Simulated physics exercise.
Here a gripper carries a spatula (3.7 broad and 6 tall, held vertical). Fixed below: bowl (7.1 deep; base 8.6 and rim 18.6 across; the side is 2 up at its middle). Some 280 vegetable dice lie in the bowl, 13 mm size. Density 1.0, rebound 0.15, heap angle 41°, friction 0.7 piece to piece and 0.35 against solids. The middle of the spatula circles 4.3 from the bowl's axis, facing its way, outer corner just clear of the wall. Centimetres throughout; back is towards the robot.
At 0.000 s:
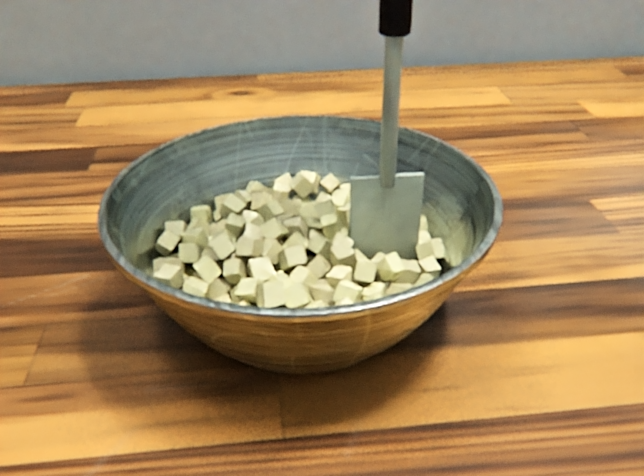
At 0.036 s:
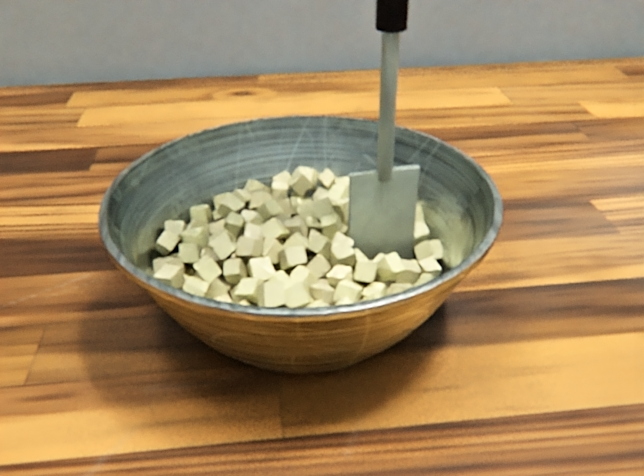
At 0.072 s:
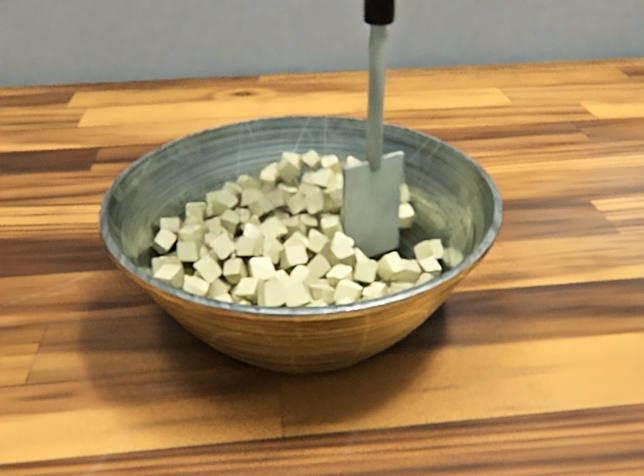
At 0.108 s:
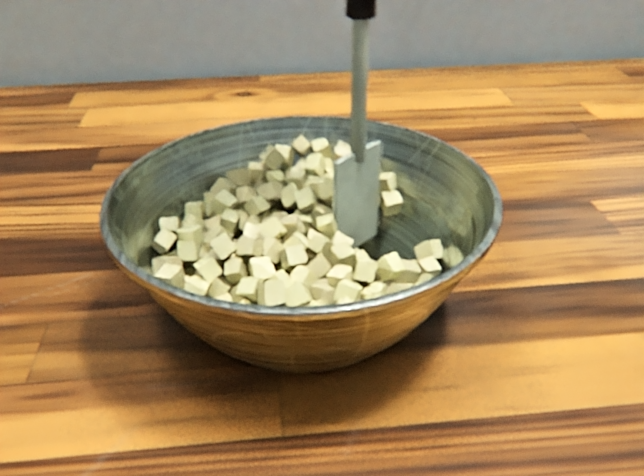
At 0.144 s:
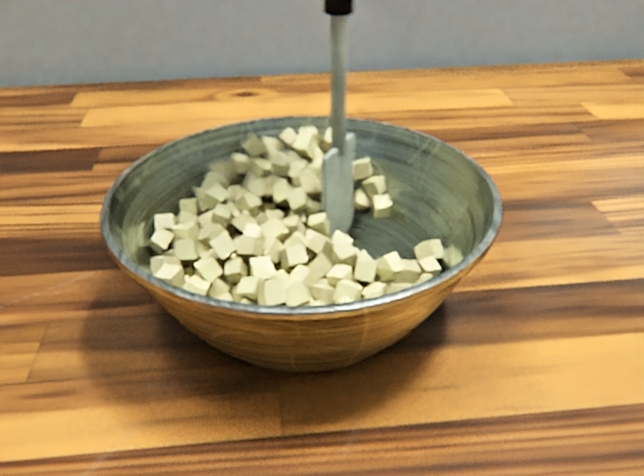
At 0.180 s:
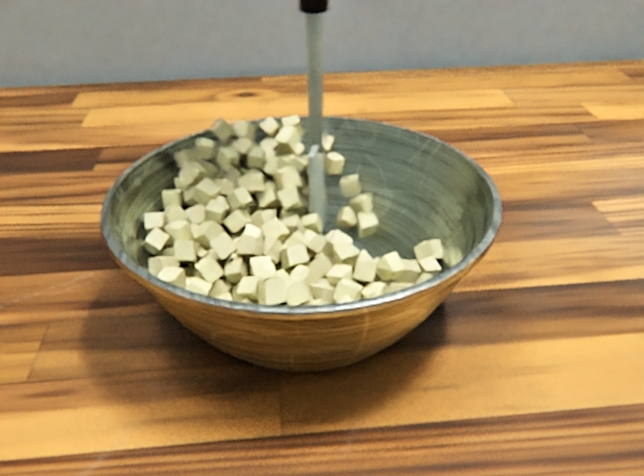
A wide bowl, grey inside and wood-toned outside, sits on a striped wooden surface before a plain grey wall, seen from slightly above by a still camera. Pale cream cubes fill its lower part, and a grey spatula with a dark handle stands upright among them at the right. The spatula sweeps leftward along the far side, turning edge-on and pushing cubes into a higher heap at the back left.
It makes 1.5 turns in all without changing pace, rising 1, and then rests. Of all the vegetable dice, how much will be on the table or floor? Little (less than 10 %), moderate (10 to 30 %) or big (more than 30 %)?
Share on the table or floor: Moderate (10 to 30 %).
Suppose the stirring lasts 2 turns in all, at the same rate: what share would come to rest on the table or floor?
Then about 25 per cent.
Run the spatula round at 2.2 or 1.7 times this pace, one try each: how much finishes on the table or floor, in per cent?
About 50 and 35 per cent.
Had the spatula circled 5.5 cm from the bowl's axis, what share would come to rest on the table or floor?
In that case some 15 per cent.
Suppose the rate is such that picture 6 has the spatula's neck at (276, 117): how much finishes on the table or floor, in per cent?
About 20 per cent.
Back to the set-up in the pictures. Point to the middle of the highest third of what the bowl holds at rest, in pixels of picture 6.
Near (228, 284).
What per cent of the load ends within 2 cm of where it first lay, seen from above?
Some 5 per cent.
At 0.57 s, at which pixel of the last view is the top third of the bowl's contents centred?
At about (359, 268).
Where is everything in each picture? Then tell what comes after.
In the first frame, spatula neck at (389, 148), 0° round; upper third of the load around (285, 245), from x 165 to 430, top at y 180; 277 in the bowl.
In the second frame, spatula neck at (386, 143), 8° round; upper third of the load around (287, 240), from x 165 to 430, top at y 180.
In the third frame, spatula neck at (375, 133), 24° round; upper third of the load around (289, 229), from x 165 to 430, top at y 160.
In the fourth frame, spatula neck at (359, 125), 41° round; upper third of the load around (285, 223), from x 165 to 430, top at y 145.
In the fifth frame, spatula neck at (338, 119), 58° round; upper third of the load around (274, 209), from x 160 to 430, top at y 135.
In the sixth frame, spatula neck at (316, 117), 75° round; upper third of the load around (252, 199), from x 155 to 430, top at y 125; 277 in the bowl.
After 0.57 s, 257° round, highest piece 9 above the table; 259 in the bowl, 11 on the table or floor, 7 in flight or on the tool.
After 0.96 s, 79° round, highest piece 10 above the table; 238 in the bowl, 37 on the table or floor, 2 in flight or on the tool.
After 1.35 s, 180° round, highest piece 8 above the table; 226 in the bowl, 51 on the table or floor.
After 2.05 s, 180° round, highest piece 8 above the table; 226 in the bowl, 51 on the table or floor.
At rest, 226 in the bowl, 51 on the table or floor. That is 18 % on the table or floor.
